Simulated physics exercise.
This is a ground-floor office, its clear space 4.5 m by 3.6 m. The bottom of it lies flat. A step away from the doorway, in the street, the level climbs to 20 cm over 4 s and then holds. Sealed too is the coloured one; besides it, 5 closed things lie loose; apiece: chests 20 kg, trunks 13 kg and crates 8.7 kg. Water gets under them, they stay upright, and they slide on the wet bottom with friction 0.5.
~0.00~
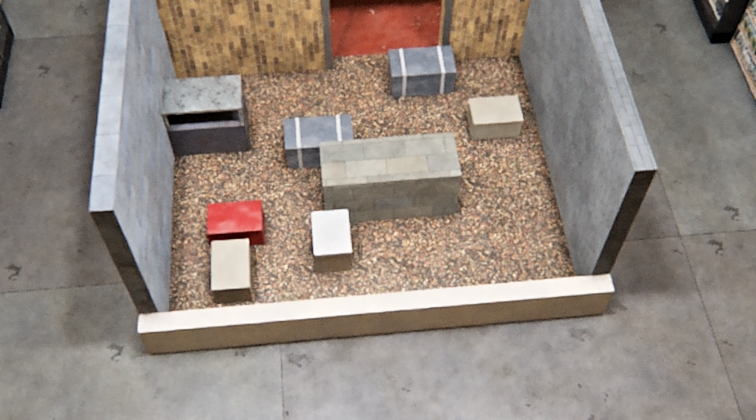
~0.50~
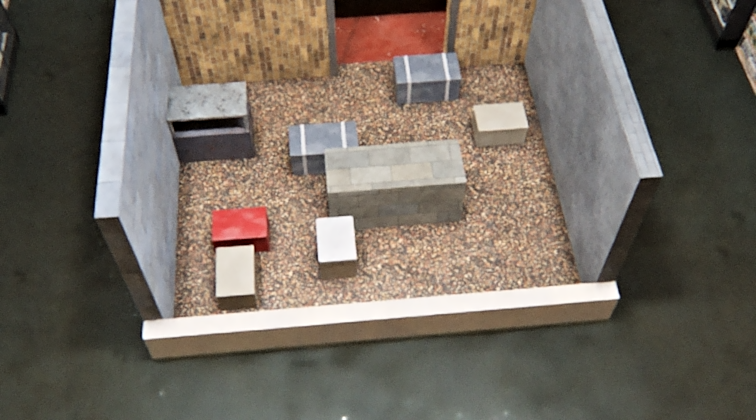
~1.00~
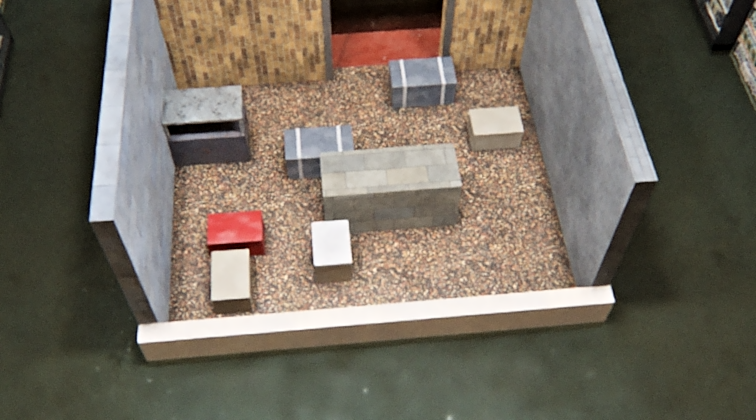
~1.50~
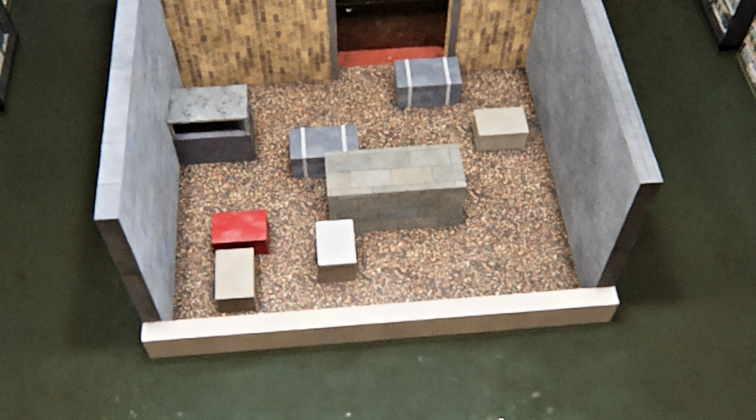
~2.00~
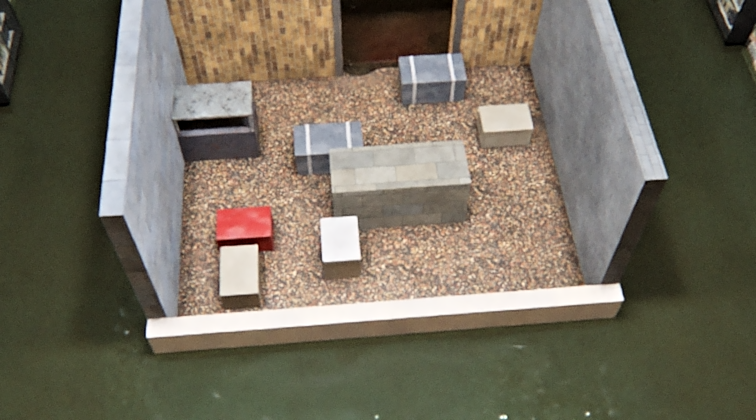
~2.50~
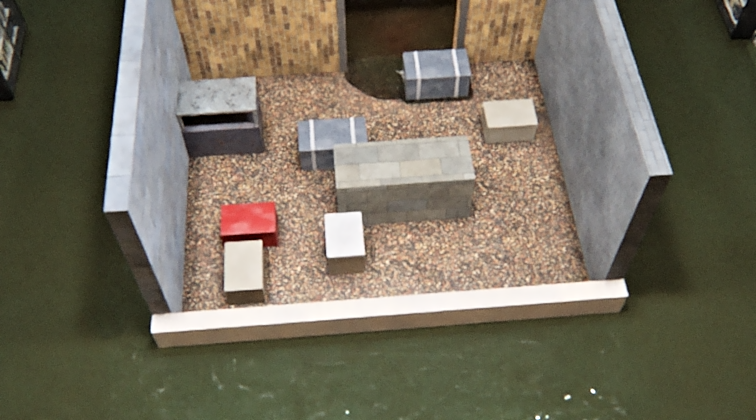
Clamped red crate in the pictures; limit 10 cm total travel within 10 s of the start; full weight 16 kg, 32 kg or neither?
32 kg.
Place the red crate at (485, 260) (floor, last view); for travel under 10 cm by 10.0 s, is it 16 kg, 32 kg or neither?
It turns out that the heavier alone succeeds.
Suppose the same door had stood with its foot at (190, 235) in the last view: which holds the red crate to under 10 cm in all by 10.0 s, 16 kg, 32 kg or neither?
Moved there, the heavy choice alone works.
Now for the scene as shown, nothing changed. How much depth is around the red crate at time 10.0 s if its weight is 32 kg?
8 cm, roughly.
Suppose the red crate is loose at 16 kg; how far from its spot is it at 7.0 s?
It would be some 0 cm from its spot.
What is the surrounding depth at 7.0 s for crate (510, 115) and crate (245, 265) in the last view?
I'd estimate 10 cm for the first and 2 cm for the second.
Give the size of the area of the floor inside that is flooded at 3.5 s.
2.5 m2.
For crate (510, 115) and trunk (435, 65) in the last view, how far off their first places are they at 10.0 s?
First 200 cm, then 300 cm.
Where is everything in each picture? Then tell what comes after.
The red crate at (234, 217), on the bottom; 0.0 m2 under water; 0 of 6 have shifted, in the first picture.
The red crate at (239, 223), on the bottom; 0.0 m2 under water; 0 of 6 have shifted, in the second picture.
The red crate at (235, 227) rests on the ground; 0.0 m2 under water; 0 of 6 have shifted, in the third picture.
The red crate at (239, 226) rests on the ground; 0.0 m2 under water; 0 of 6 have shifted, in the fourth picture.
The red crate at (244, 223) rests on the ground; 0.0 m2 under water; 0 of 6 have shifted, in the fifth picture.
The red crate at (248, 218), on the bottom; 0.4 m2 under water; 0 of 6 have shifted, in the sixth picture.
After 3.5 s the red crate would be 0 cm from its start with 16 kg and 0 cm from its start with 32 kg; 0 cm of water round it then.
After 4.5 s the red crate would be 0 cm from its start with 16 kg and 0 cm from its start with 32 kg; 0 cm of water round it then.
After 7.0 s the red crate would be 2 cm from its start with 16 kg and 0 cm from its start with 32 kg; 4 cm of water round it then.
After 10.0 s the red crate would be 38 cm from its start with 16 kg and 0 cm from its start with 32 kg; 8 cm of water round it then.
